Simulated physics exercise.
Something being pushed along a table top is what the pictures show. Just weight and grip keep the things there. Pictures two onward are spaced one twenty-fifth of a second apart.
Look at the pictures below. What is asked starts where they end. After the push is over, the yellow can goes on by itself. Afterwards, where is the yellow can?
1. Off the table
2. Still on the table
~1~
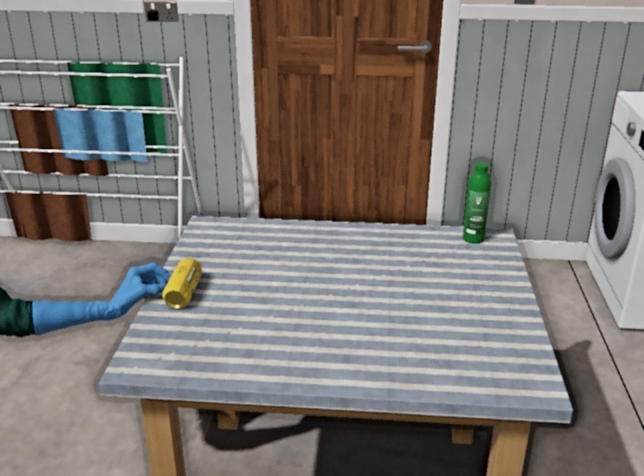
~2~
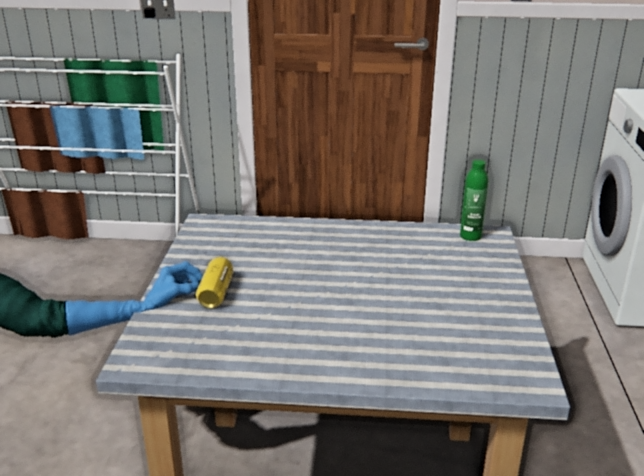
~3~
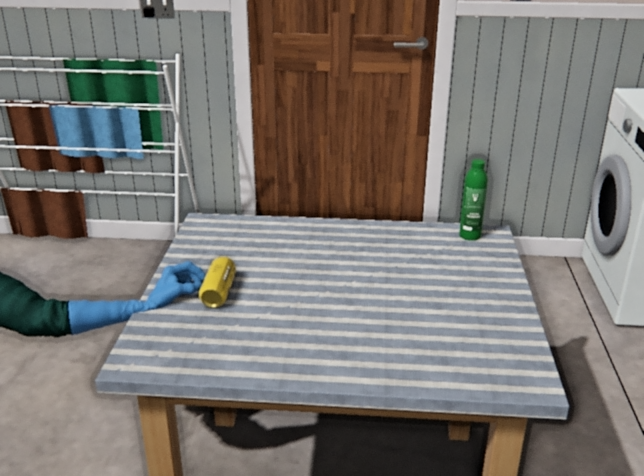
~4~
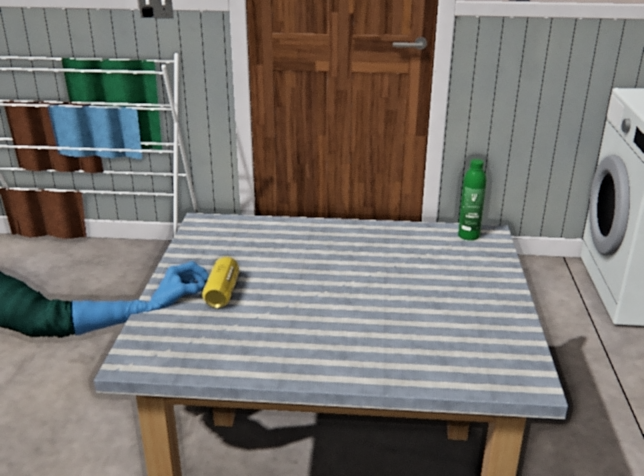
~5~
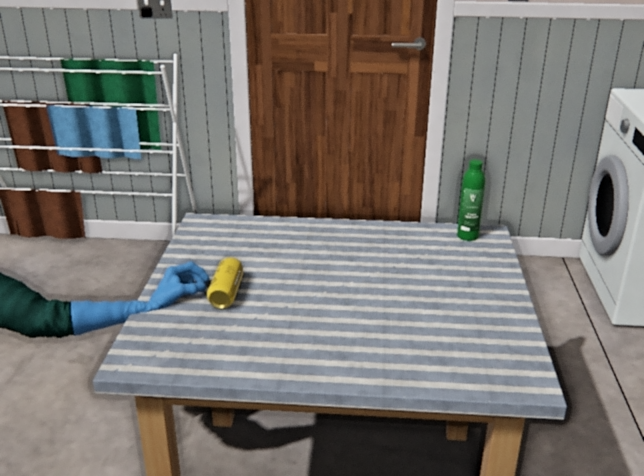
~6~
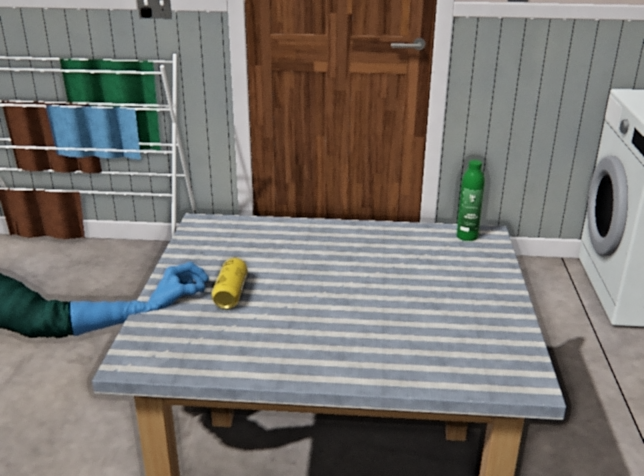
2, still on the table.
Then, 0.10 s on from there, yellow can shifted about its own width near (242, 284).
Then, 0.30 s on from there, yellow can shifted well along near (263, 284).
Then, 0.50 s on from there, yellow can shifted well along near (278, 285).
Then, 0.80 s on from there, yellow can shifted well along near (293, 286).
In the end, moved from the start, yellow can. At the end, from the last picture's camera, yellow can near (297, 286).
